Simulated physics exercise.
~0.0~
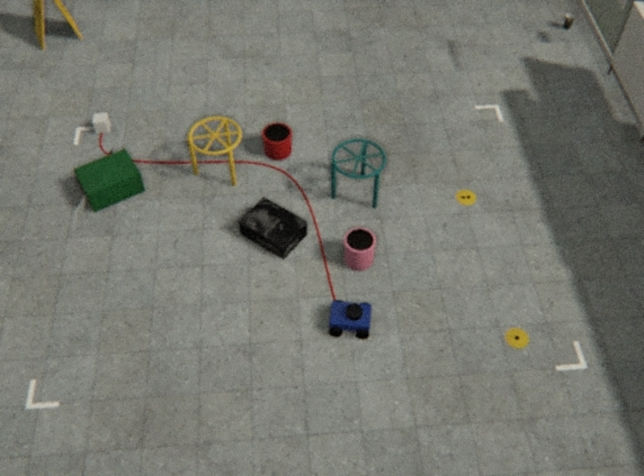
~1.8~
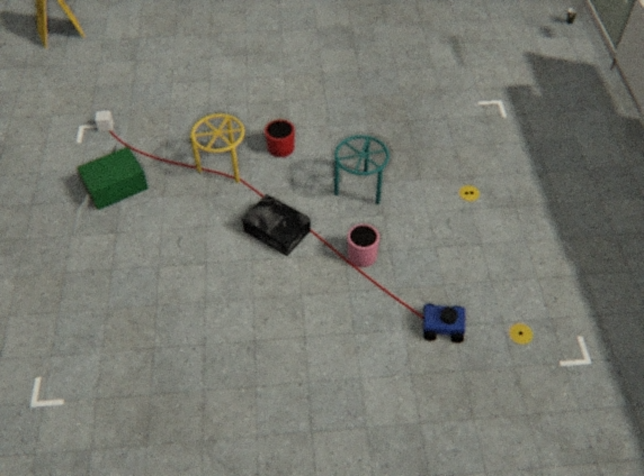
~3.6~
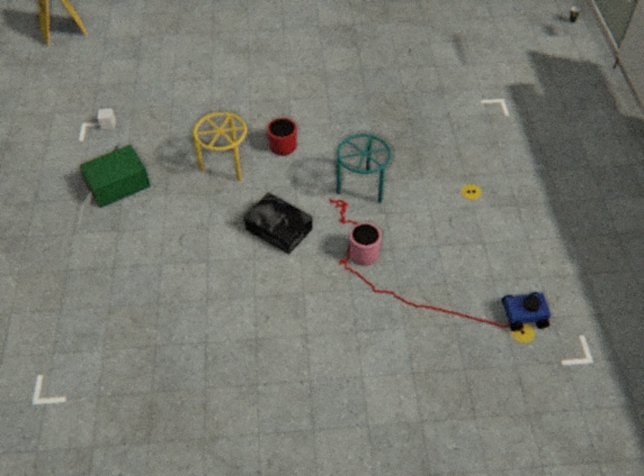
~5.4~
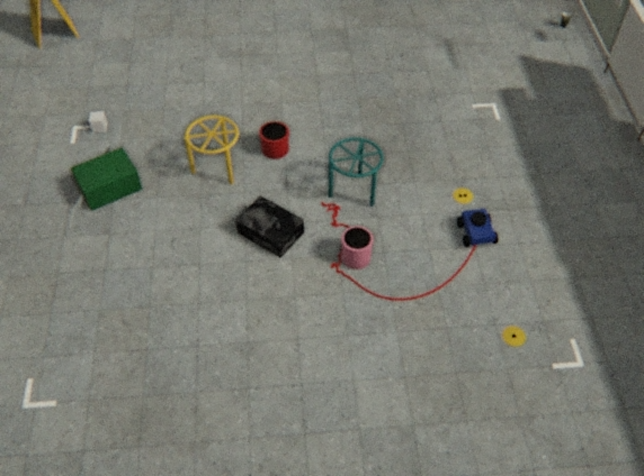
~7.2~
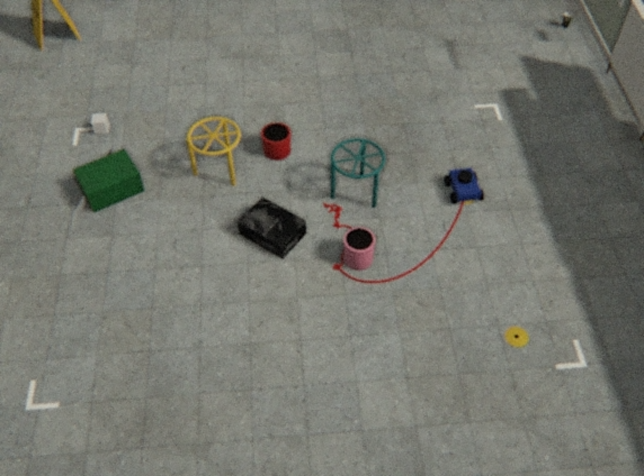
A small blue cart rolled right across the gray floor, pulling its red cord taut past the stools, pots and crates until it came unplugged, then reached one yellow mark and turned up to the other, trailing the loose cord around the pink pot.
